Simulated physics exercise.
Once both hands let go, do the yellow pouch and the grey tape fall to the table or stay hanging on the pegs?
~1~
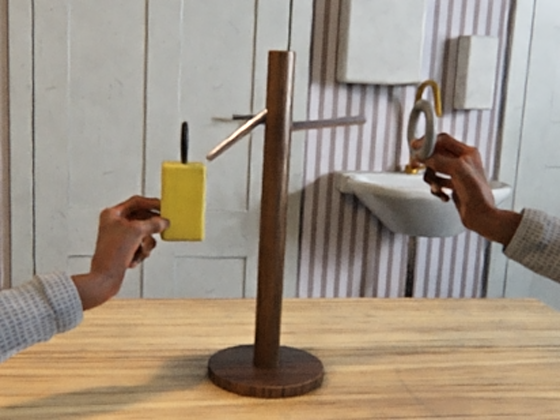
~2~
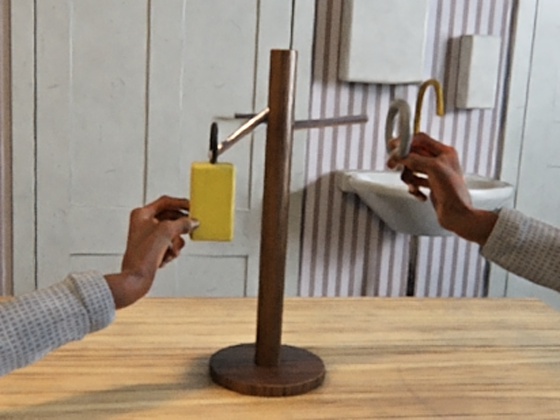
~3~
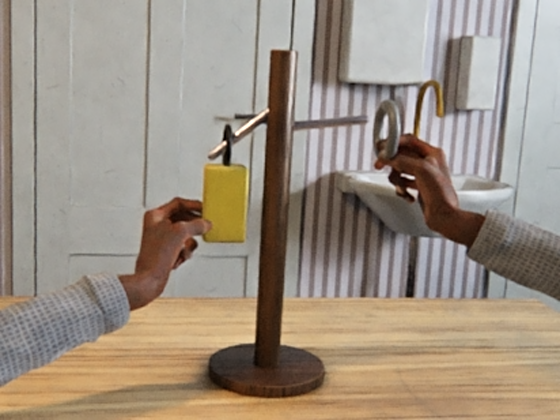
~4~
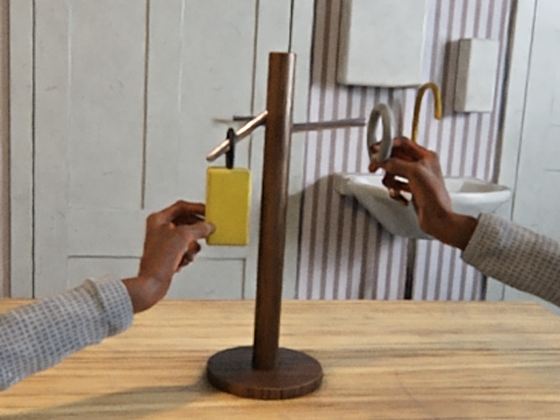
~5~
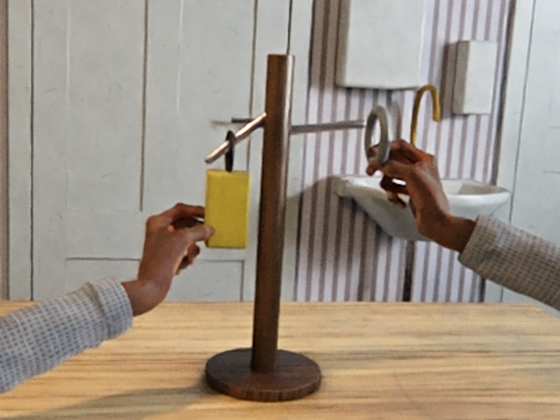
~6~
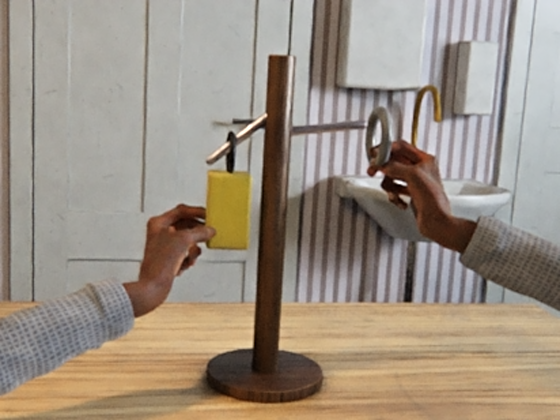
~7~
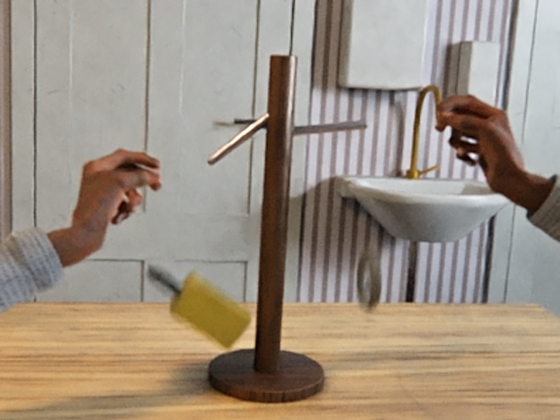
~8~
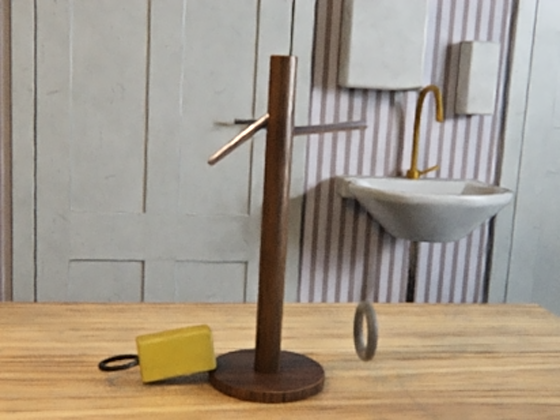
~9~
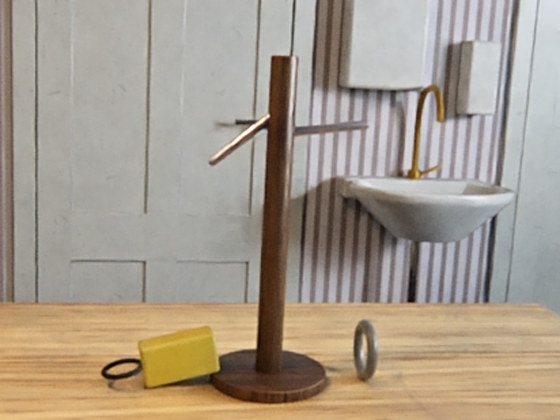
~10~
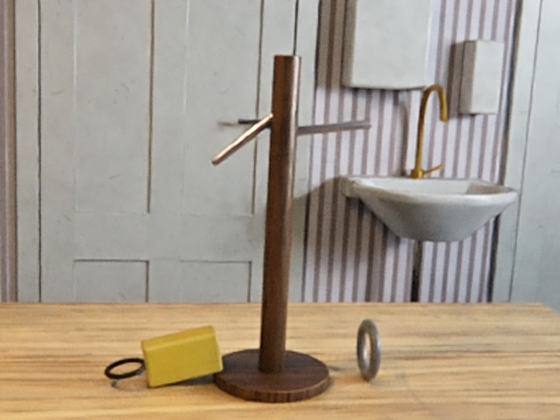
Both of them fall to the table, the yellow pouch landing to the left of the stand's base and the grey tape to the right.
To begin with, two hands hold a yellow pouch with a dark loop and a grey ring-shaped roll of tape on either side of a wooden stand with pegs, with a door and a sink behind. The left hand moves the pouch right toward one peg while the right hand moves the tape left toward the other. Both hands pause there for a moment. Then they let go and draw back, and both things drop, the pouch tilting as it goes. The pouch ends up lying beside the base on the left, and the tape rests upright on the table to the right.
